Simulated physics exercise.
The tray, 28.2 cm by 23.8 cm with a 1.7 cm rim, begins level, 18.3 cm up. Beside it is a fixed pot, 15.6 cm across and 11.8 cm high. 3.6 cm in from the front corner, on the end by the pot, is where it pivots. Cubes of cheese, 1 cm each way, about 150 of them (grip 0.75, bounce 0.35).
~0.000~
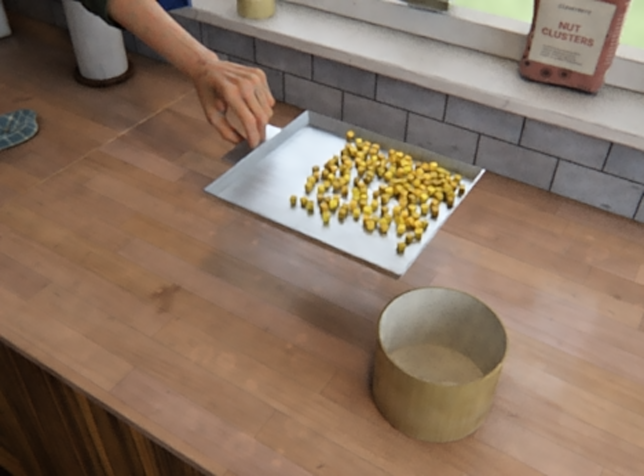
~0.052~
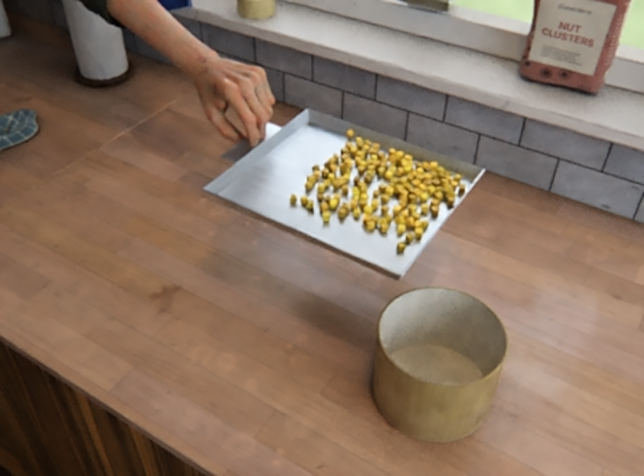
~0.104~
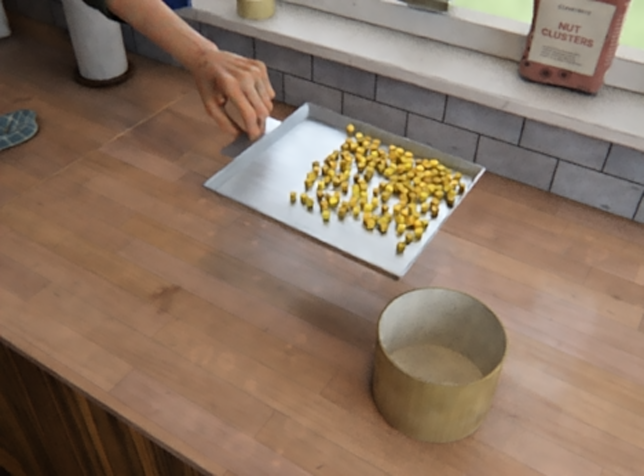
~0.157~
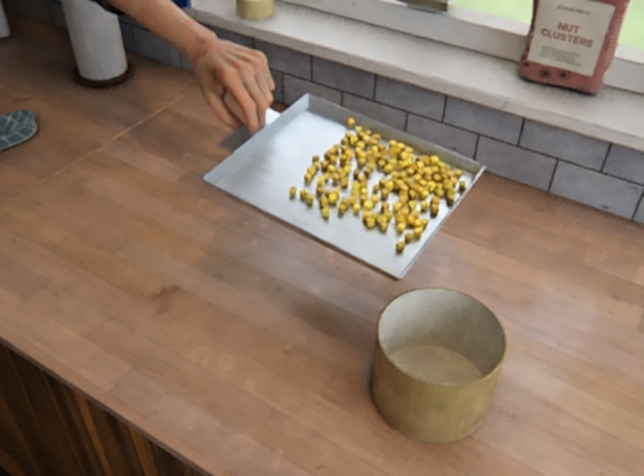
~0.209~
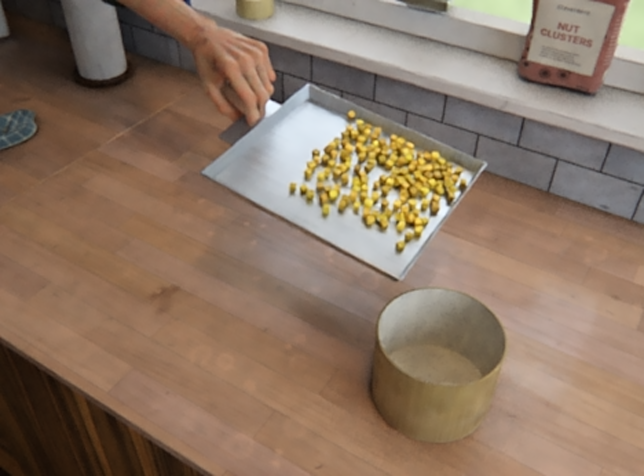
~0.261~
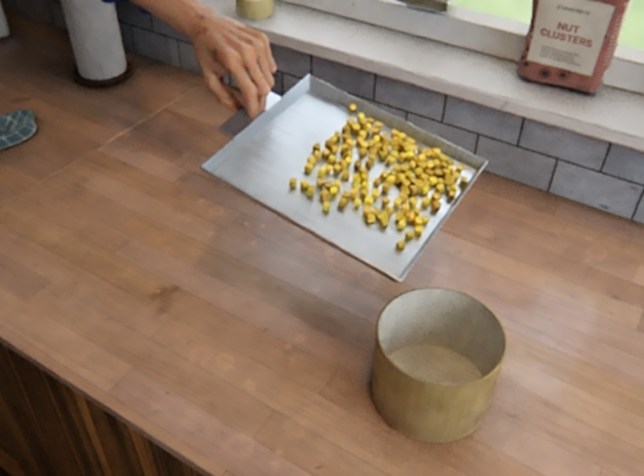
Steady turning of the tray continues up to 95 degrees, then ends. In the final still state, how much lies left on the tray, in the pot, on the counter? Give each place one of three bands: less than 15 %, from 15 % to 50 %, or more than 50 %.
In the end left on the tray: A small number. Pot: The majority. Counter: A small number.
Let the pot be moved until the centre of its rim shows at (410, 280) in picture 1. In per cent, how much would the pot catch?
Estimate: ~ 30 %.
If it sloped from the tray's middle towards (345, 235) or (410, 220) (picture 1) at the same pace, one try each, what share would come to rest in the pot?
Around 50 % for the first direction, around 40 % for the second.
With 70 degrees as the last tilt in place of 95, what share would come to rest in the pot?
In that case it comes to about 90 in a hundred.
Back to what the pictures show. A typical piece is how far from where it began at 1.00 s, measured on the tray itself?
Roughly 8 cm.
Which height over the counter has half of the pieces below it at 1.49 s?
Roughly 20 centimetres, give or take.
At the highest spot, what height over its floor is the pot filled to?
About 2.5 centimetres.
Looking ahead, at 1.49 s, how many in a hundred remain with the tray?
Estimate: Near 65 in a hundred.
Then, at 1.00 s, tilt 50 degrees; the tray holds 100 %, the pot 0 %.
Then, at 1.49 s, tilt 77 degrees; the tray holds 65 %, the pot 25 %.
After 2.05 s, tilt 95 degrees; the tray holds 0 %, the pot 95 %.
By 2.9 s all is still; tray 0 %, pot 95 %, counter 5 %.
